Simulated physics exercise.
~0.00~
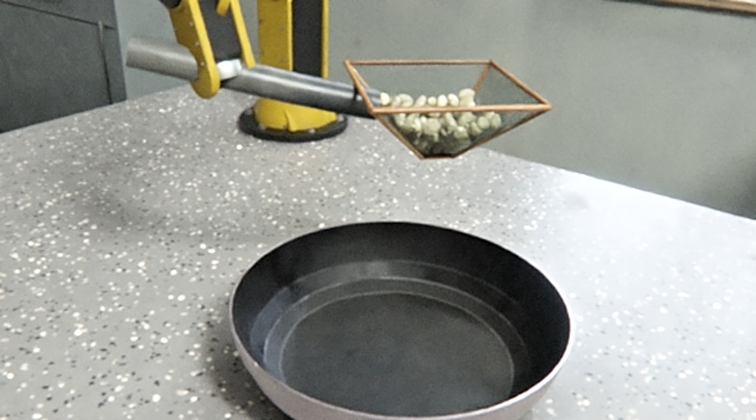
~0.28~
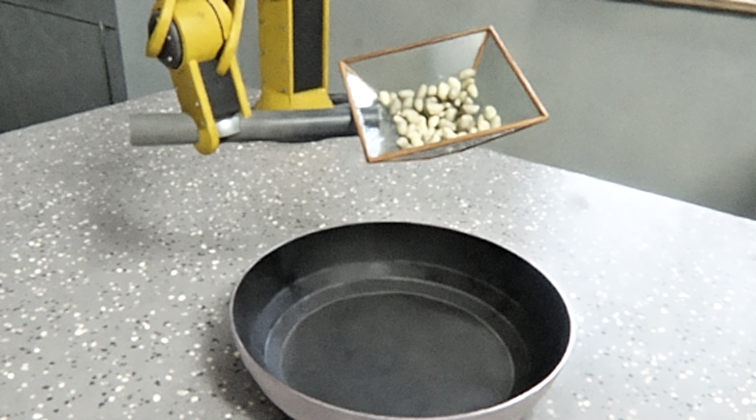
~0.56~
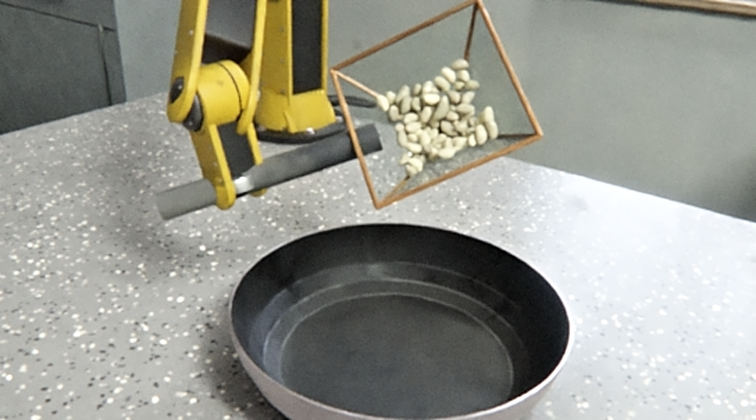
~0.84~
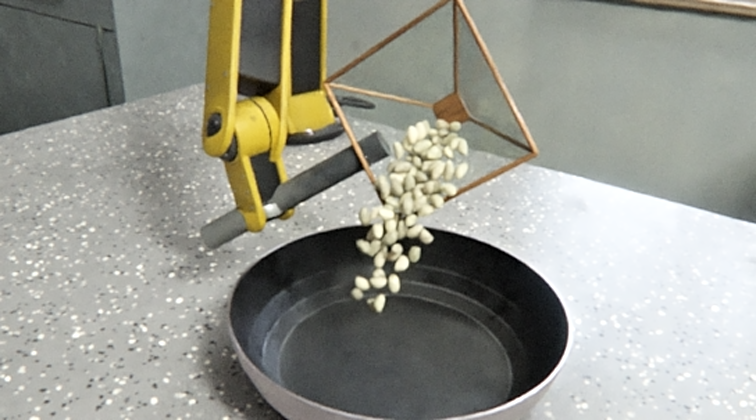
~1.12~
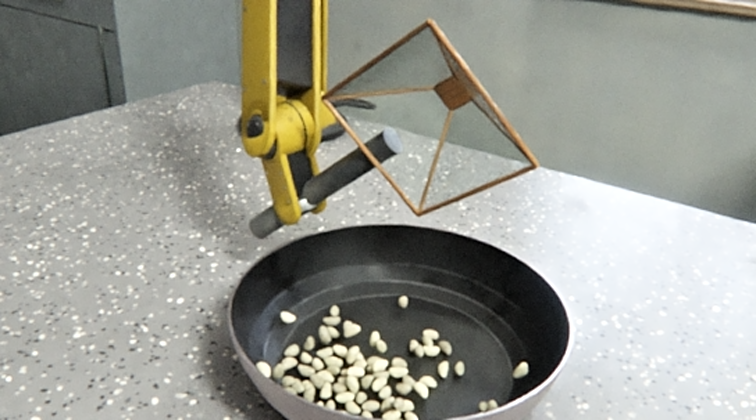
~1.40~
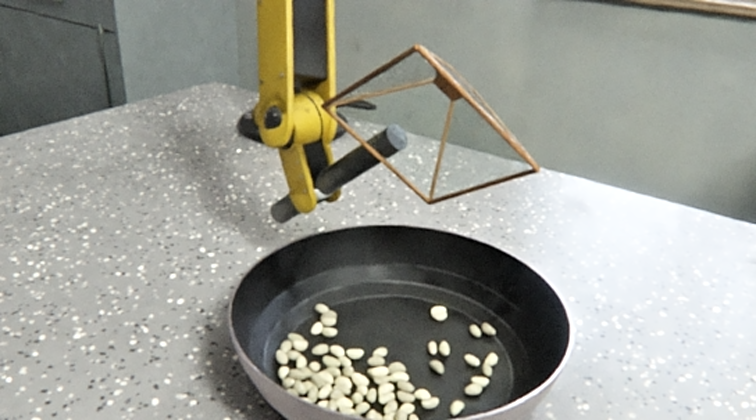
To begin with, a yellow robotic arm holds a glass scoop with copper-coloured edges, filled with pale white beans, above an empty dark pan on a speckled grey counter. The arm steadily tips the scoop, and the beans stay bunched inside as it tilts further. Then they slide over the lower edge and pour down in a stream toward the pan. The scoop keeps turning until it is empty, while the beans scatter across the pan, mostly toward the near left side. Finally, the emptied scoop hangs tipped over above the beans lying in the pan.
